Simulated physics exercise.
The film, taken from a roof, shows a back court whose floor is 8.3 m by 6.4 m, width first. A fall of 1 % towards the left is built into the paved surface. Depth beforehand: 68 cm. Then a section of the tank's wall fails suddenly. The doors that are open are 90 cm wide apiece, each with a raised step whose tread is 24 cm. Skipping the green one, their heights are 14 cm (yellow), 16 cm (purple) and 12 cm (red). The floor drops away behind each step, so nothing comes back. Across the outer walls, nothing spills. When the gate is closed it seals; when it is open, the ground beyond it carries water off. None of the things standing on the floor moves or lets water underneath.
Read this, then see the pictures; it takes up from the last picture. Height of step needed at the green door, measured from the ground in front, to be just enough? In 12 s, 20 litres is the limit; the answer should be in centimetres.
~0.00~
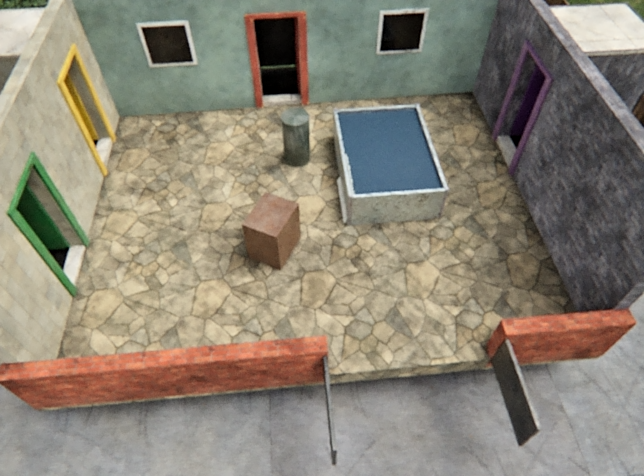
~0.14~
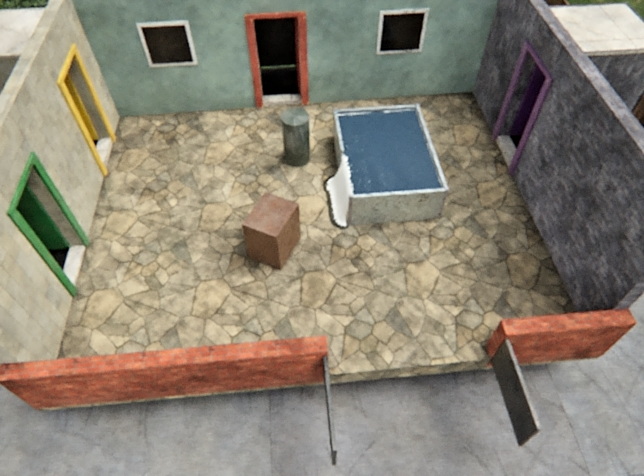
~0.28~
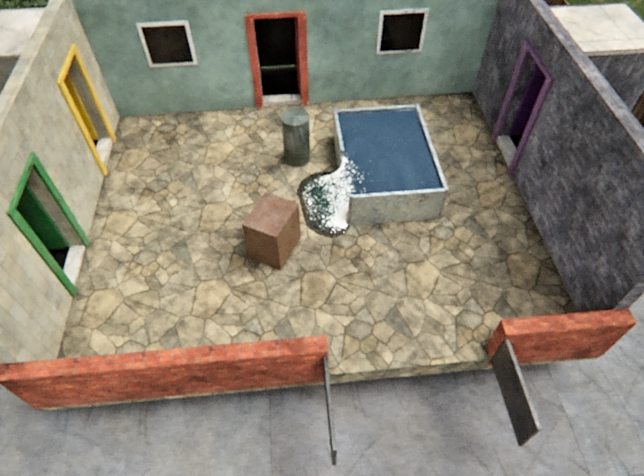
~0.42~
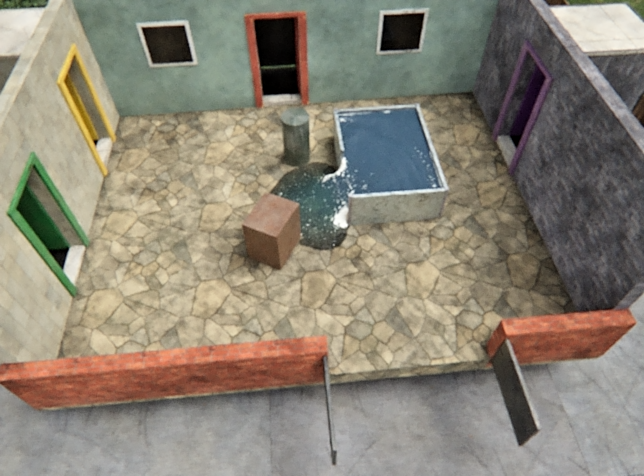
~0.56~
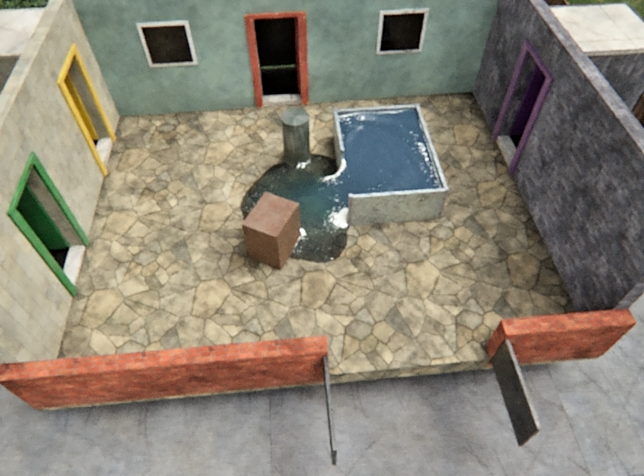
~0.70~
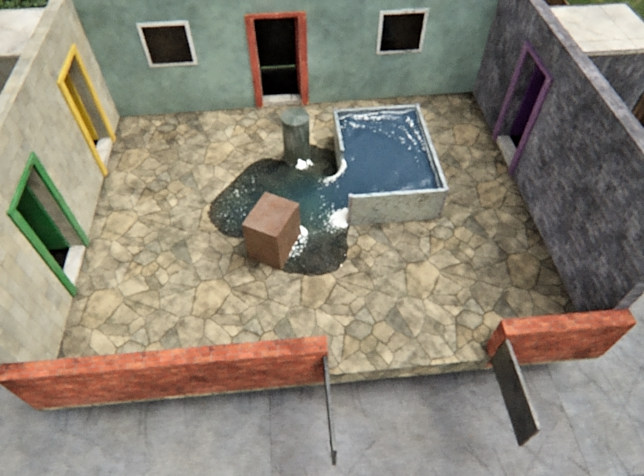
Approximately 11 cm.
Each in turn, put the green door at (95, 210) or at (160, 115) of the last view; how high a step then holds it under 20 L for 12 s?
19 and 15 cm.
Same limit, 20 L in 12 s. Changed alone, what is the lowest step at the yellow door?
At the yellow door it takes roughly 18 centimetres.
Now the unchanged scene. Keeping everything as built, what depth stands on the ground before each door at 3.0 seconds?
In cm - green: 14, yellow: 22, purple: 0, red: 1.
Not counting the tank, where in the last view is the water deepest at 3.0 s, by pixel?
Check close to (119, 119).
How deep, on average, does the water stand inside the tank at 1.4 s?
Around 45 cm on average.
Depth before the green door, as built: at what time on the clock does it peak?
I'd guess close to 2.6 seconds.
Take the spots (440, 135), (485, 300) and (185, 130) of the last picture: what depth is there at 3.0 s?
The three readings, in order, are 0, 0 and 3 cm.
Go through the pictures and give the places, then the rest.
The first frame shows the tank at (386, 150) is whole and still, 68 cm deep; the green door at (55, 232) is dry.
In the second frame, the front is at (334, 220), 0.3 m from the gap at (347, 190); 0.3 m2 of floor is wet, 68 cm left at the back.
In the third frame, the front is at (303, 199), 0.8 m from the gap at (347, 192); 1.0 m2 of floor is wet, 68 cm left at the back.
In the fourth frame, the gap is at (347, 193), the front 1.4 m out at a hidden place; the back of the tank holds 66 cm.
In the fifth frame, the gap is at (347, 193), the front 2.0 m out at a hidden place; the back of the tank holds 59 cm.
In the sixth frame, water pours out at (347, 192) and has run 2.6 m, to (213, 213); about 6 cm deep outside, 57 cm at the back; the green door at (55, 232), 5.0 m from the gap, is still 2.5 m from the nearest water.
After 1.4 s water covers 25 % of the floor, deepest (46 cm) near (293, 233); it has not reached the green door.
After 3.0 s water covers 45 % of the floor, deepest (46 cm) near (119, 119); 14 cm at the green door, 27 litres in over its 8 cm step.
After 12.0 s water covers 80 % of the floor, deepest (12 cm) near (119, 119); 6 cm at the green door, 55 litres in over its 8 cm step.
At the green door as built, the water arrived by 1.6 s and peaked near 16 cm at 2.6 s.
With a step of 10 cm, 28 litres would have come in within the 12 s; with 13.5 cm, 7 litres. So under 20 litres takes about 11 cm.
